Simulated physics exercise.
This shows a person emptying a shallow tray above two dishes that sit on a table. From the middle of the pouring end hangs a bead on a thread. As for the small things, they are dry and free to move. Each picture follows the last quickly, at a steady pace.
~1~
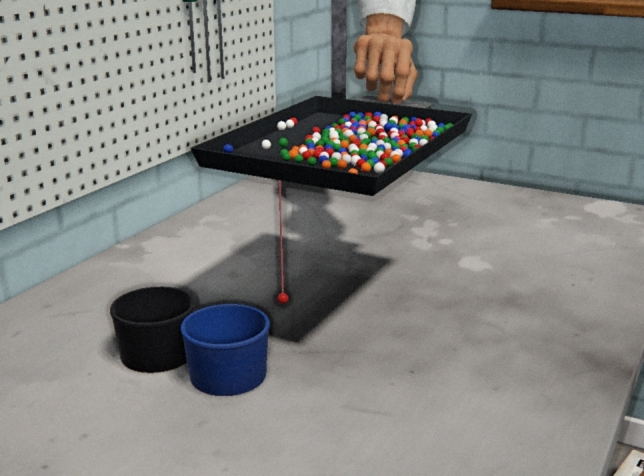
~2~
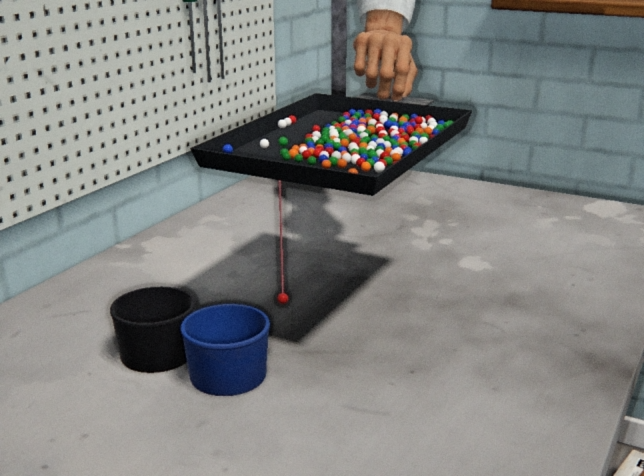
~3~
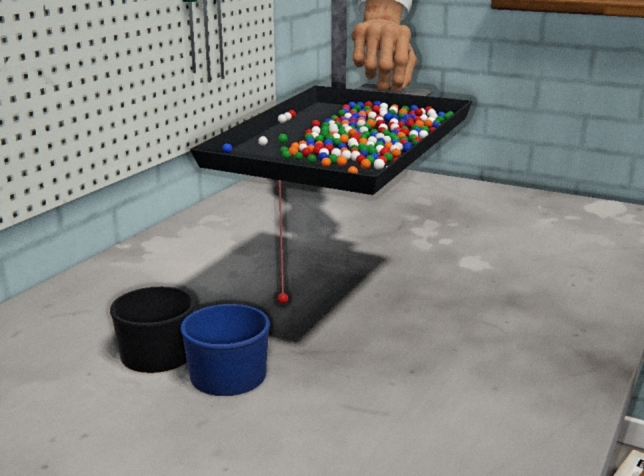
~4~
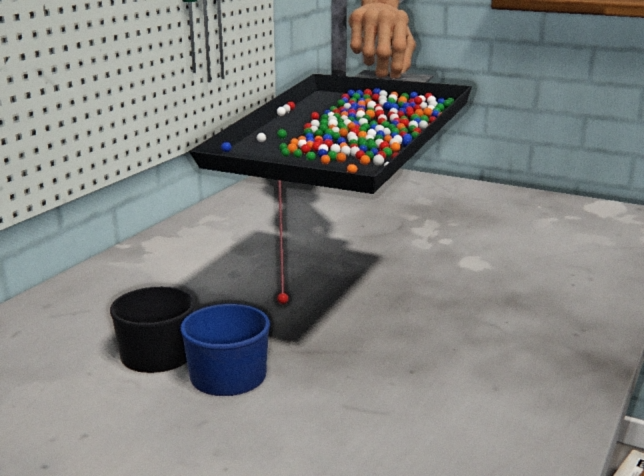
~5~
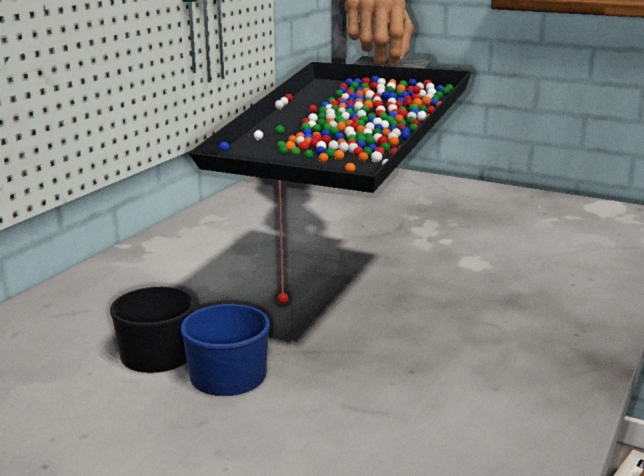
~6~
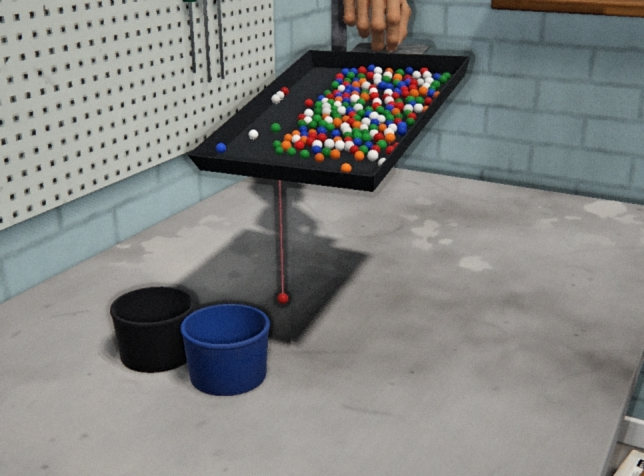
A black tray of colourful beads was gradually tilted as a hand raised its far end, and the beads shifted slightly toward the near edge, above a black dish and a blue one.
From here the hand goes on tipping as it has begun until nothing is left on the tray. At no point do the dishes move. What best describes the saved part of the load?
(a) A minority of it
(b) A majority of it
(b) A majority of it.
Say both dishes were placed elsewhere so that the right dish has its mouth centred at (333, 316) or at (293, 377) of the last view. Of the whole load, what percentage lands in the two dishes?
About 0 per cent, then about 10 per cent.
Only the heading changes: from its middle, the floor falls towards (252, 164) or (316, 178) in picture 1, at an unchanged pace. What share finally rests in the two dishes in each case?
60 % then 0 %, roughly.
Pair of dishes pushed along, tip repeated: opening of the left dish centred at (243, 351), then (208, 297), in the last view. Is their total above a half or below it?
At place one not up to half; at place two not up to half.
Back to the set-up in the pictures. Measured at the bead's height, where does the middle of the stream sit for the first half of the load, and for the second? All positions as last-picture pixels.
The early half goes through (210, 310), the late half through (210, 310).
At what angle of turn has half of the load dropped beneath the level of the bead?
At roughly 90°.
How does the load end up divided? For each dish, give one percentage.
20 per cent goes to the left dish and 40 per cent to the right dish.
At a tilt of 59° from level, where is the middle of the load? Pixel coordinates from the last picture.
Roughly at (268, 158).
Soon after the last picture, tray tipped steeply; most on the tray; a small part in the right dish; a stray few in the left dish; a stray few outside both; a stray few in the air.
A little later, tray tipped right over; a small part on the tray; about a third in the right dish; about a quarter in the left dish; about a quarter outside both; about a quarter in the air.
Later still, tray tipped past a quarter turn; about half in the right dish; about a quarter in the left dish; about a third outside both.
By the end, tray tipped past a quarter turn; about half in the right dish; about a quarter in the left dish; about a third outside both.
